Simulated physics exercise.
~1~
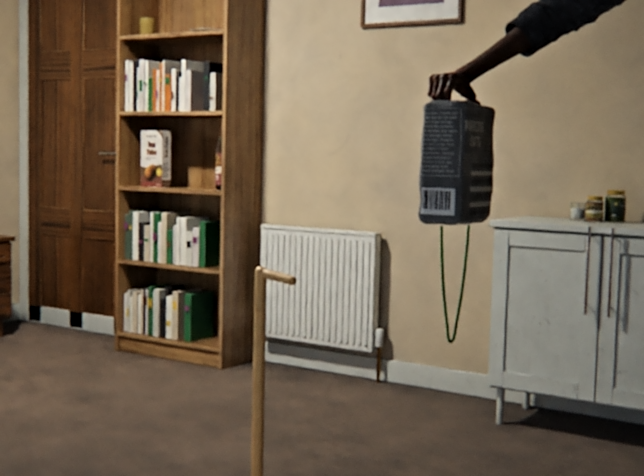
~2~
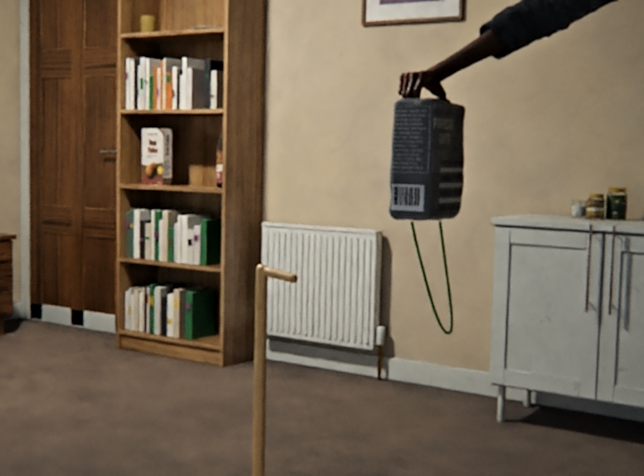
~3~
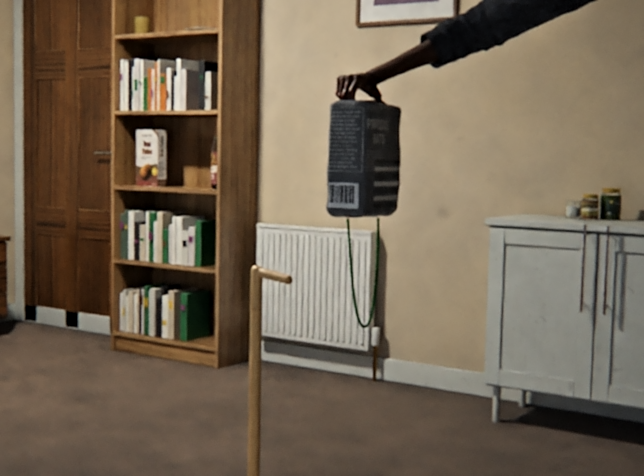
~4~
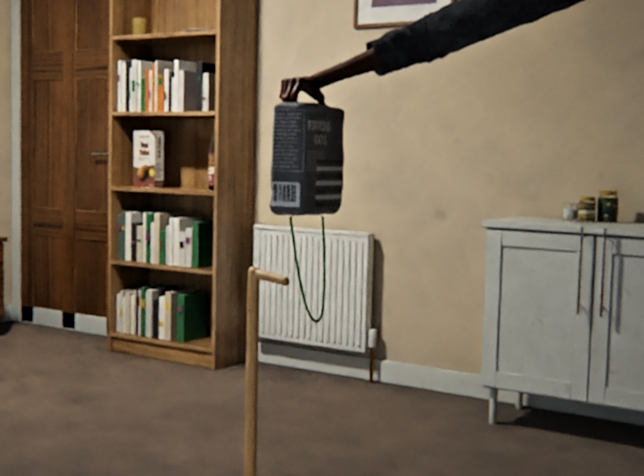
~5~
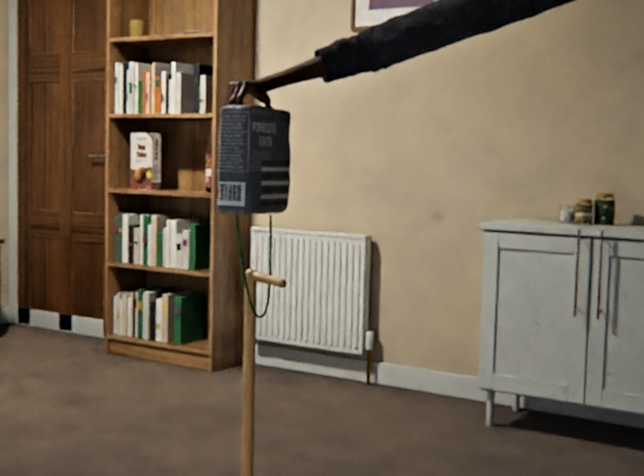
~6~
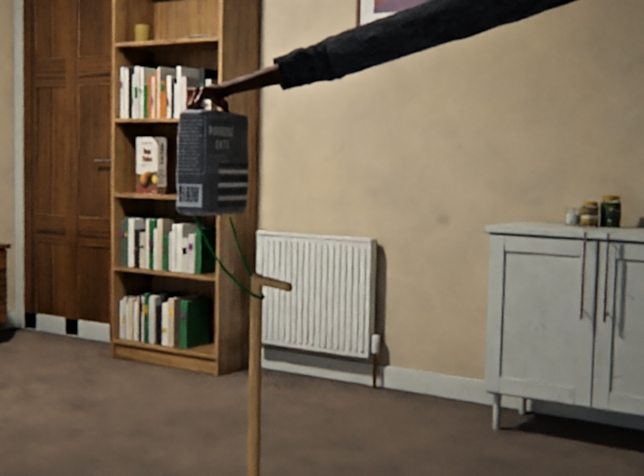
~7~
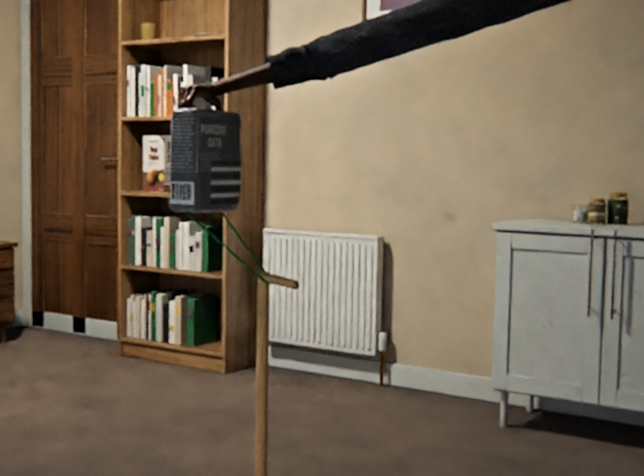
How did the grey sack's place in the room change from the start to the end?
At the start the grey sack was held up on the right, near the pale cabinet. By the end it was to the left of the post, in front of the bookcase.
In a room with a bookcase, a radiator and a pale cabinet, a hand carried a grey sack leftward over a wooden post with a hook. The green loop dangling beneath it caught on the hook and pulled tight, and the hand stopped.
